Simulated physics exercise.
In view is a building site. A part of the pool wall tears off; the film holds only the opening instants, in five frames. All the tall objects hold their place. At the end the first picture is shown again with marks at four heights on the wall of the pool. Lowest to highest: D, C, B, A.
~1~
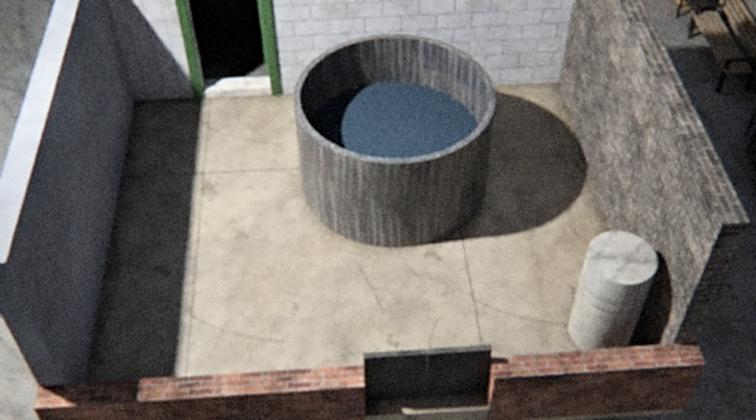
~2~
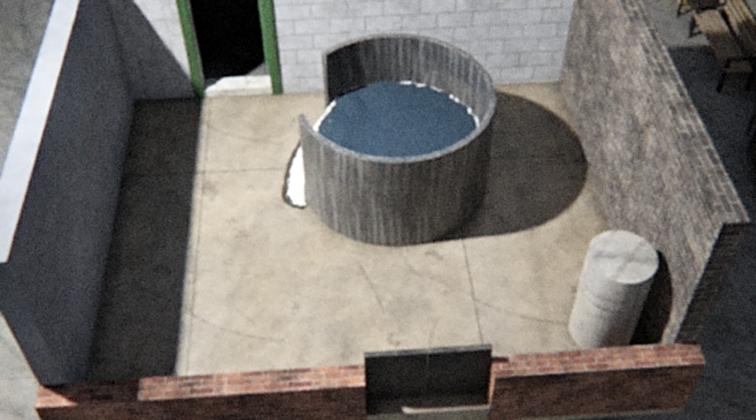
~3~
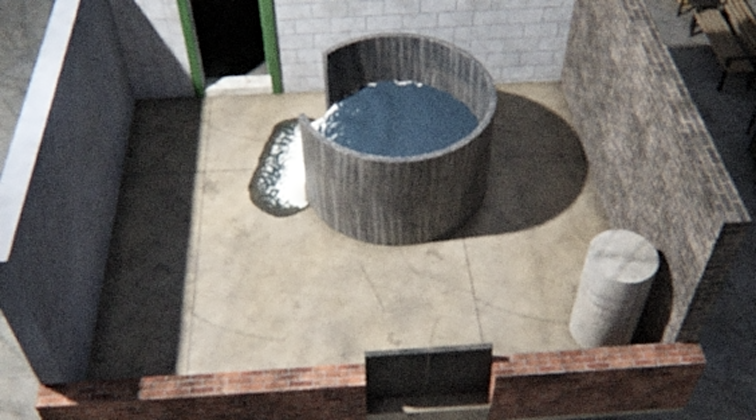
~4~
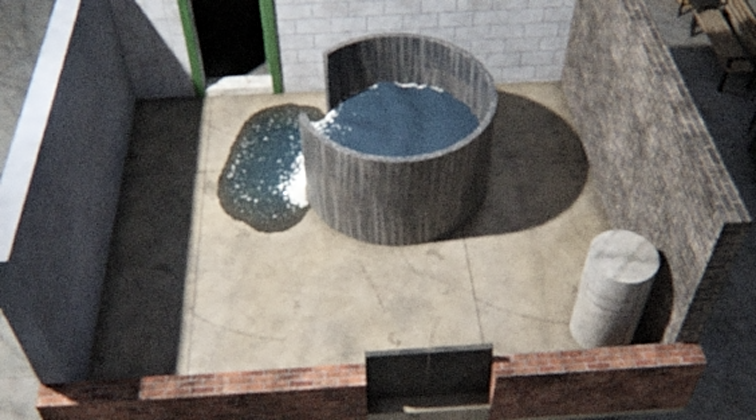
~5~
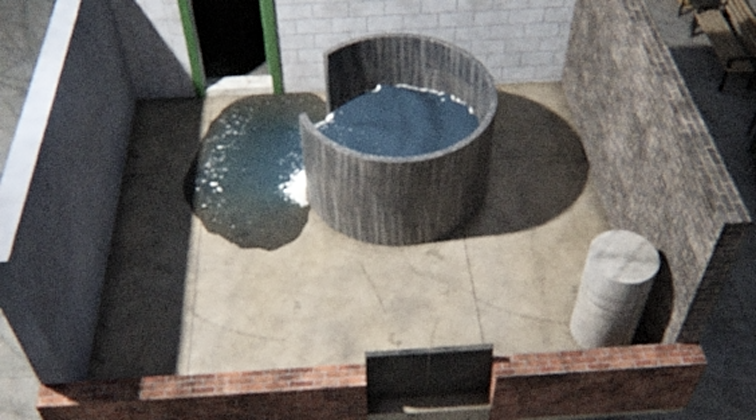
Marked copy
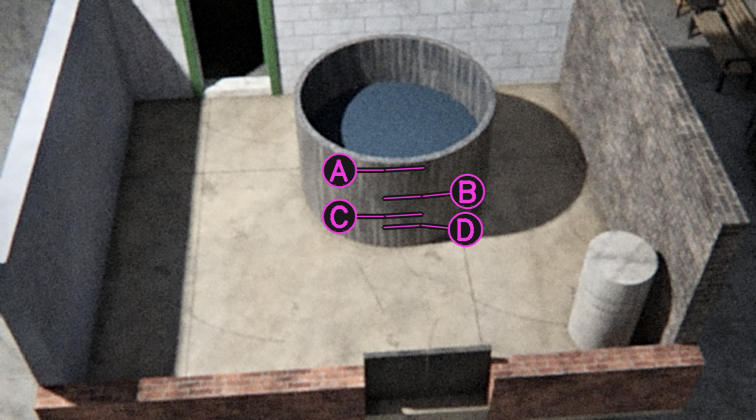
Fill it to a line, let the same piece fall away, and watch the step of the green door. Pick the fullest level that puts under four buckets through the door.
Mark D just does it.
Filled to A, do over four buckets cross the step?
Yes, that goes wrong.
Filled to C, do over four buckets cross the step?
Yes.
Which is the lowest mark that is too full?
Here it is mark C.
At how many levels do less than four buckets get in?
One of them.
On the marked copy, A at (403, 169); B at (403, 197); C at (402, 215); D at (402, 226); from the bottom up D, C, B, A.
For mark A, dozens of bucketfuls pour in.
For mark B, dozens of bucketfuls pour in.
For mark C, about 10 bucketfuls get in.
For mark D, a bucket or two gets in.
